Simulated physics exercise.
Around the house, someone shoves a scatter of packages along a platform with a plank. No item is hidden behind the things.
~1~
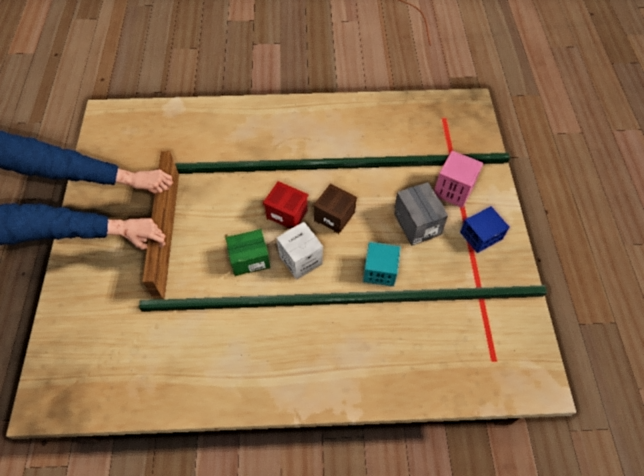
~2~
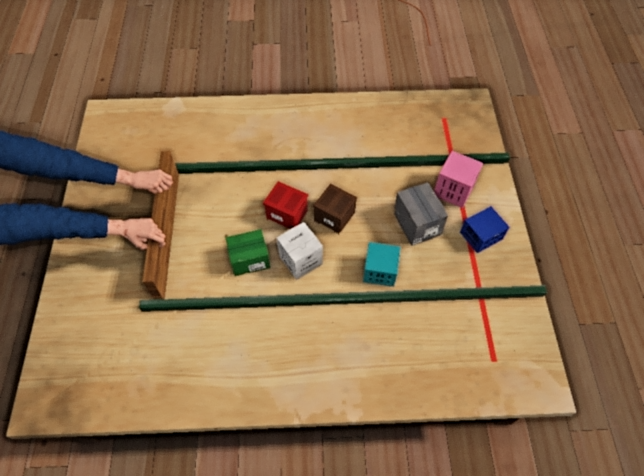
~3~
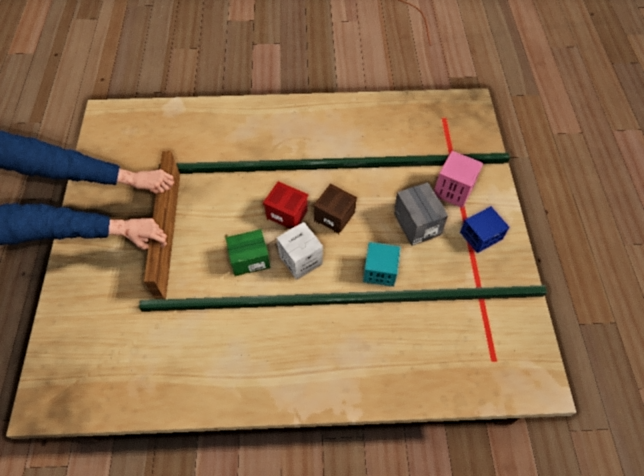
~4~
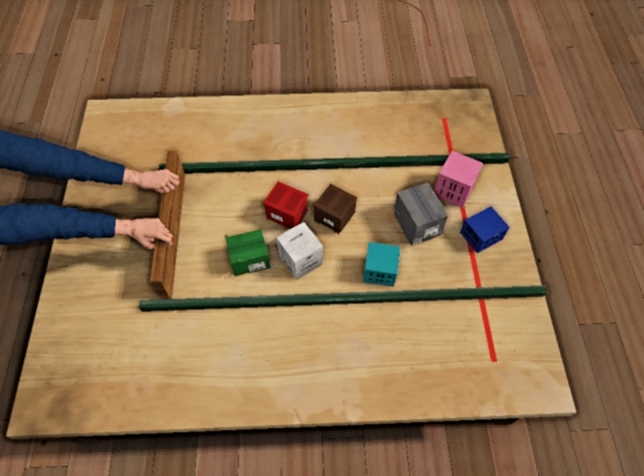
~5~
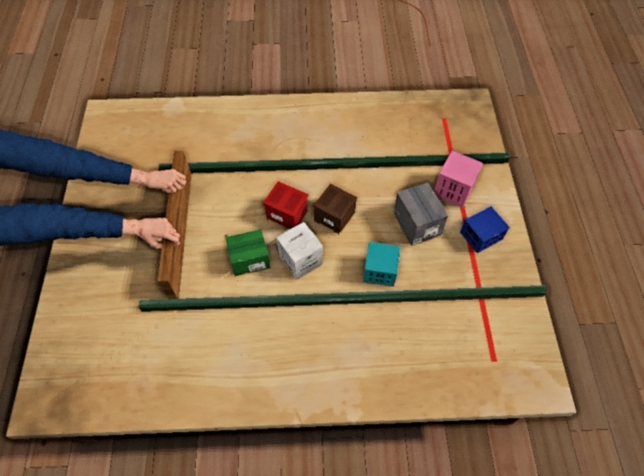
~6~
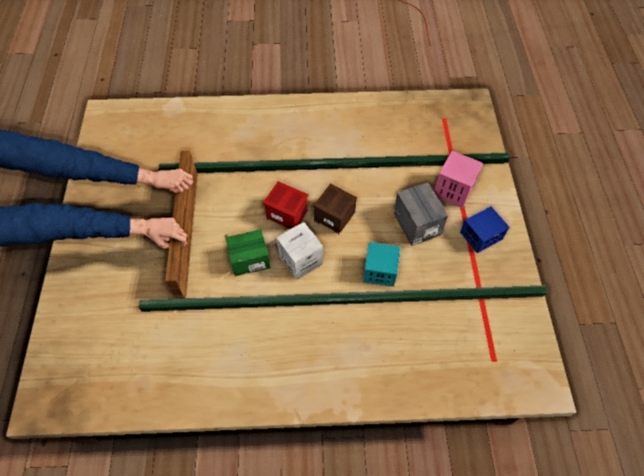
At first, two hands hold a wooden plank at the left of a platform, with eight colourful boxes scattered between two green rails and a red line at the right. The hands then slide the plank slightly rightward, nearing the green box, while all the boxes stay still.
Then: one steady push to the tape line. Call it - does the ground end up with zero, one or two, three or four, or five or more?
The ground ends up with three or four.
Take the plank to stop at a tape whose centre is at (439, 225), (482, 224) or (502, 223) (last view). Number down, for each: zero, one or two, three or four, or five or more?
In the order of the places given: 1 or 2; at least five; five or more.
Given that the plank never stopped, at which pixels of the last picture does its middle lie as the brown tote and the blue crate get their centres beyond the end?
Its middle is about (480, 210) and about (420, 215).
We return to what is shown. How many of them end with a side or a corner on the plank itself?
In total, 2.
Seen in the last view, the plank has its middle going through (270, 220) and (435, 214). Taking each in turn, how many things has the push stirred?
Respectively 3 and 8.
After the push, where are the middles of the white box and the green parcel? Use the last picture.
In the last picture they sit at about (534, 263) and about (496, 250).
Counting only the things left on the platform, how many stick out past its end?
3, I think.
A little later, none off yet; blue crate at rest near (484, 230); pink crate at rest near (457, 180); grey parcel at rest near (420, 214).
When it is over, the number that fall off is three or four; down, turquoise crate, grey parcel and blue crate.
